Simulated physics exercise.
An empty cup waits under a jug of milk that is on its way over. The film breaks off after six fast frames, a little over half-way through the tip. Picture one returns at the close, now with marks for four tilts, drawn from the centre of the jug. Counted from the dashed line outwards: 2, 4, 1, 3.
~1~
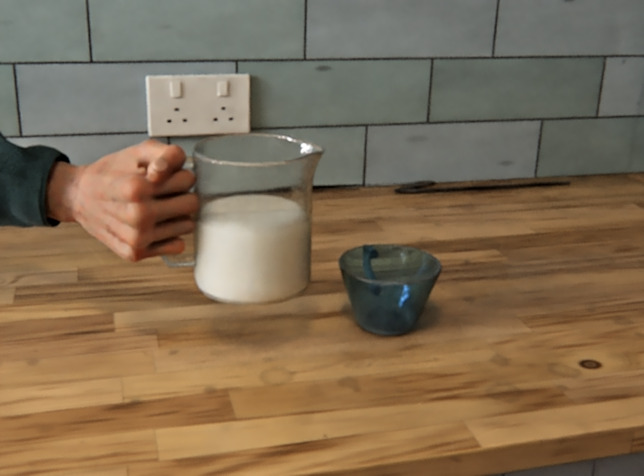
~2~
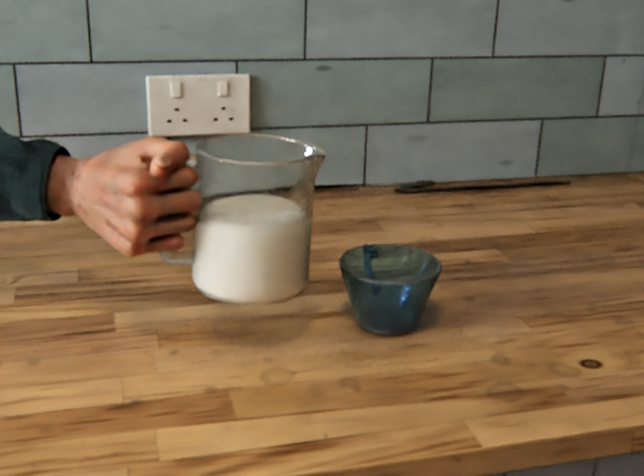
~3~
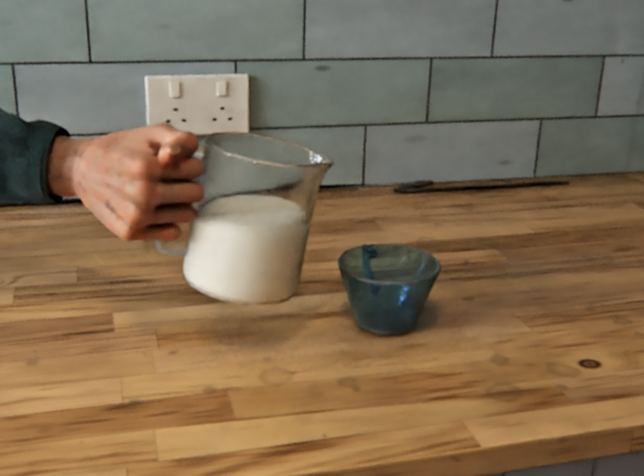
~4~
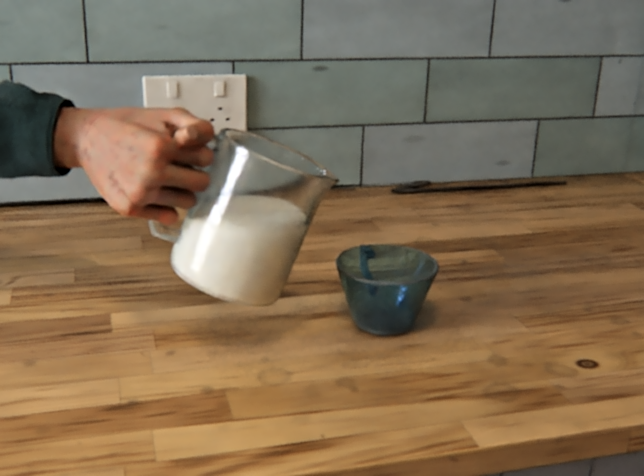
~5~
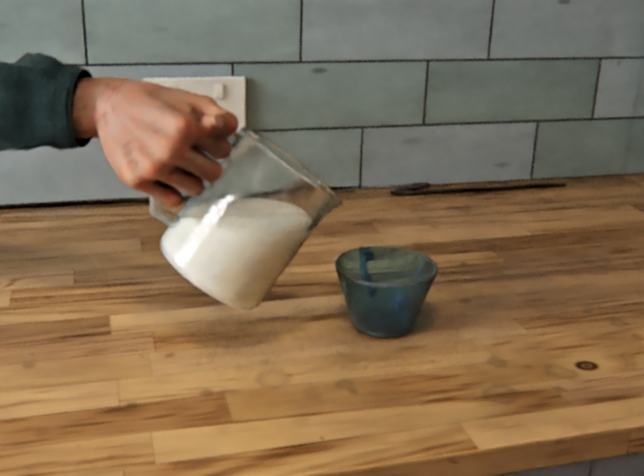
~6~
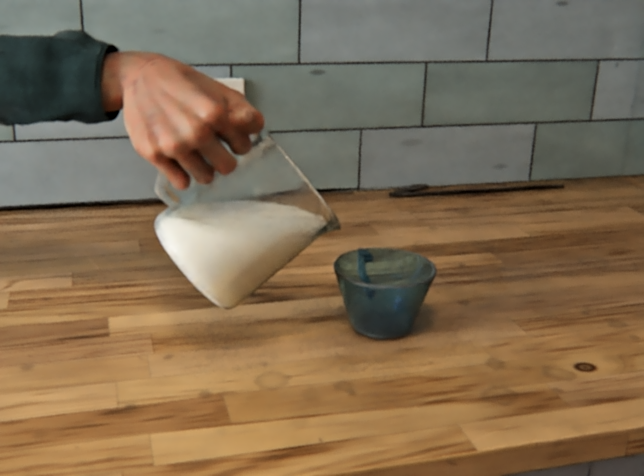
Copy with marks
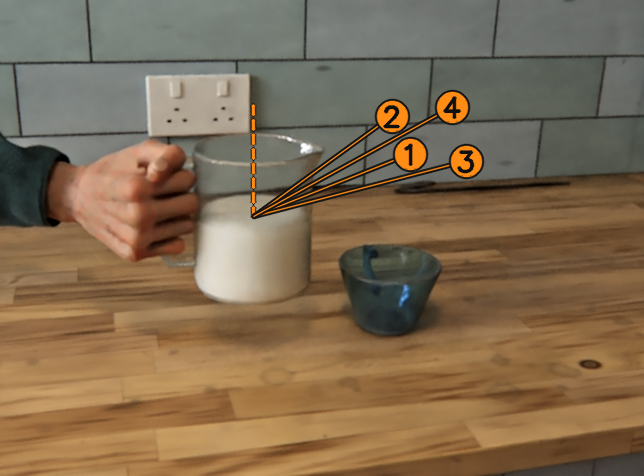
A hand tilts a glass jug of milk steeply rightward beside a small blue cup.
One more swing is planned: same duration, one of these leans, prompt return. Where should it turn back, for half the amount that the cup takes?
I would pick tilt 4.
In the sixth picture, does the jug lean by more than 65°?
No.
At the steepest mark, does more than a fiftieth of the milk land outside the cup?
Yes.
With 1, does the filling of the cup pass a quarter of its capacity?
Yes, clearly.
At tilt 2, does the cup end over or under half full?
Under.
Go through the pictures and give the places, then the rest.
The first picture shows upright, lip at (321, 149); rim of the cup round (390, 262); nothing has left yet.
The second picture shows tipped about 3°, lip at (324, 152); nothing has left yet.
The third picture shows tipped about 10°, lip at (330, 161); nothing has left yet.
The fourth picture shows tipped about 22°, lip at (336, 178); nothing has left yet.
The fifth picture shows tipped about 36°, lip at (340, 201); nothing has left yet.
The sixth picture shows tipped about 52°, lip at (338, 226); nothing has left yet.
On the marked copy, 1 at (394, 160); 2 at (378, 125); 3 at (450, 165); 4 at (437, 115).
If 1 is chosen, the cup ends with about 78 % of what it can hold.
If 2 is chosen, the cup ends with about 17 % of what it can hold.
If 3 is chosen, the cup ends with about 87 % of what it can hold; 14 % of the milk is spilt.
If 4 is chosen, the cup ends with about 44 % of what it can hold.
